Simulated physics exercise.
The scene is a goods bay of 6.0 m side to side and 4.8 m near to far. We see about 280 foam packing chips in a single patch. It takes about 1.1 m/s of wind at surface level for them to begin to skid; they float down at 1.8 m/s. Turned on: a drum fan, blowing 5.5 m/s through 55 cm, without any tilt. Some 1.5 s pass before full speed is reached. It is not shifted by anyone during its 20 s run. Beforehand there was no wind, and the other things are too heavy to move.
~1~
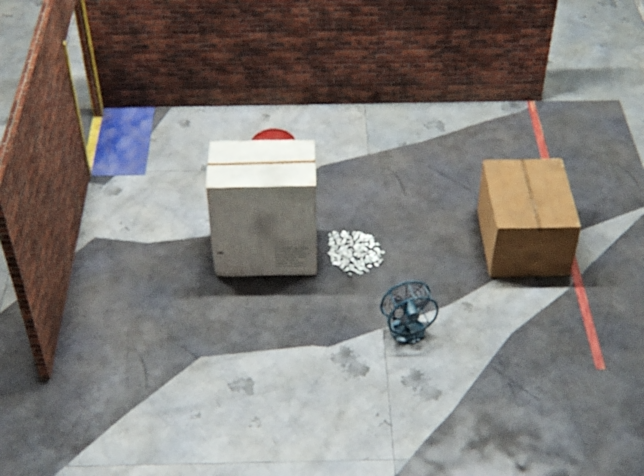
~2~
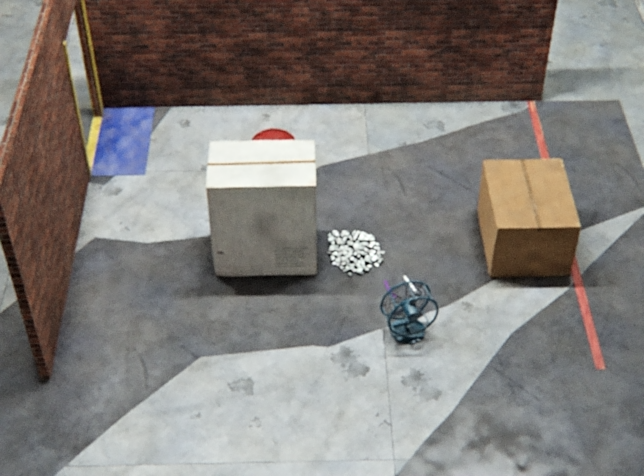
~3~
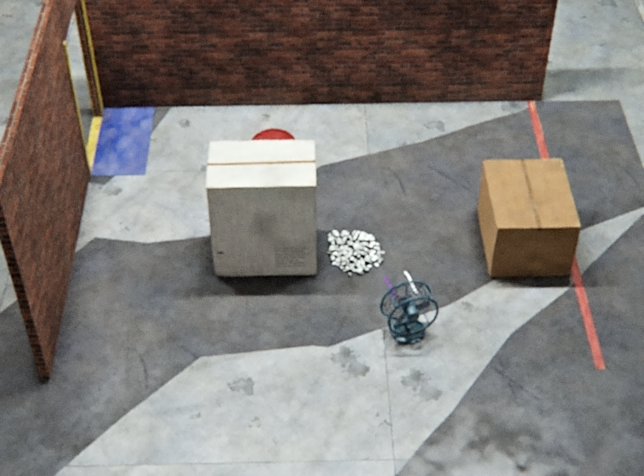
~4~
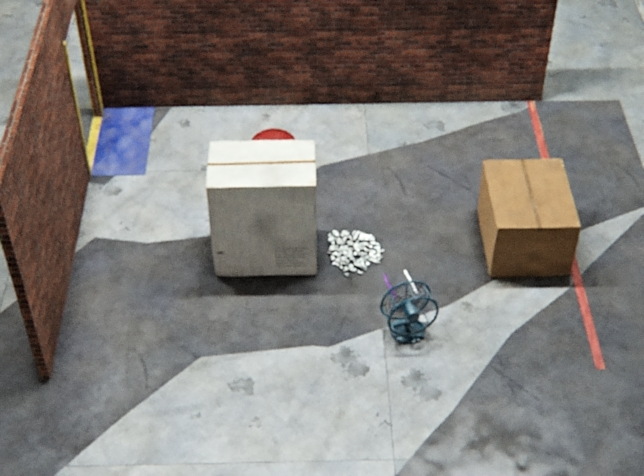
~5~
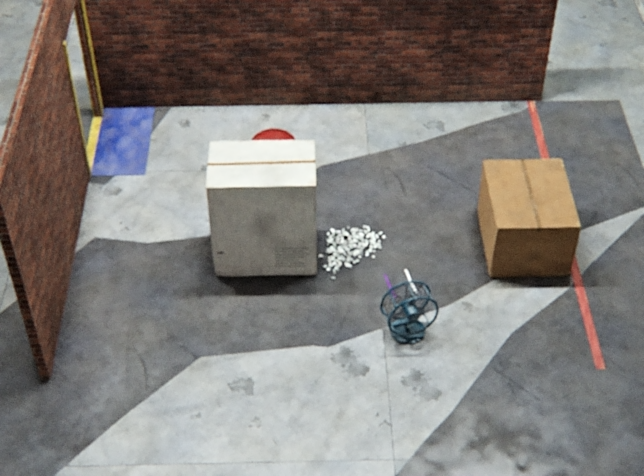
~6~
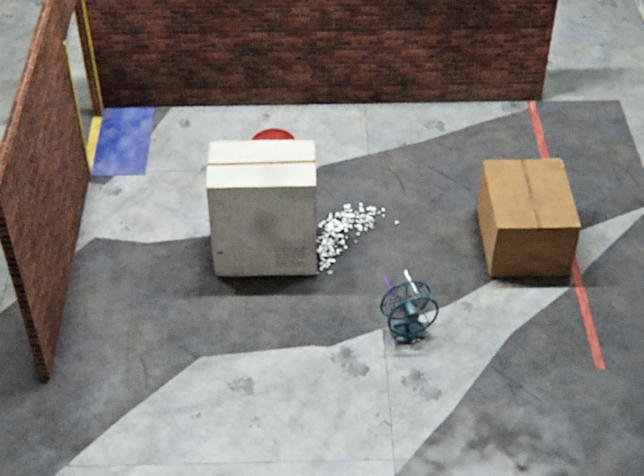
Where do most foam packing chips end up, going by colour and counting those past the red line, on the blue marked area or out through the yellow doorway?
Most end up at the yellow one.
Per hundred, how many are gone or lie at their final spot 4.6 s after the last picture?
Roughly 10 per cent of them.
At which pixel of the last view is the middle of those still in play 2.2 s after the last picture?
I'd point to somewhere around (292, 134).
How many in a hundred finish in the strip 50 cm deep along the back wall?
Share: Approx. 4 %.
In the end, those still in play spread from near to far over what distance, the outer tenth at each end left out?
Roughly 2.8 m.
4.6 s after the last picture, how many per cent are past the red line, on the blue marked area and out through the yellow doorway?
Shares come out near 5 % for red, 5 % for blue and 30 % for yellow.
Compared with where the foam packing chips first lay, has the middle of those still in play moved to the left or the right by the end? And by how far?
Net drift goes to the left side, close to 0.8 m.
Then, 2.2 s after the last picture, 0 % are out through the yellow doorway, 11 % on the blue marked area and 0 % past the red line; the middle of those still in play is near (292, 134); 1 % have settled or left.
Then, 4.6 s after the last picture, 29 % are out through the yellow doorway, 7 % on the blue marked area and 7 % past the red line; the middle of those still in play is near (280, 151); 12 % have settled or left.
Then, 9.2 s after the last picture, 44 % are out through the yellow doorway, 6 % on the blue marked area and 10 % past the red line; the middle of those still in play is near (276, 151); 44 % have settled or left.
Then, 18.2 s after the last picture, at the end, 54 % are out through the yellow doorway, 4 % on the blue marked area and 12 % past the red line; the middle of those still in play is near (298, 181).
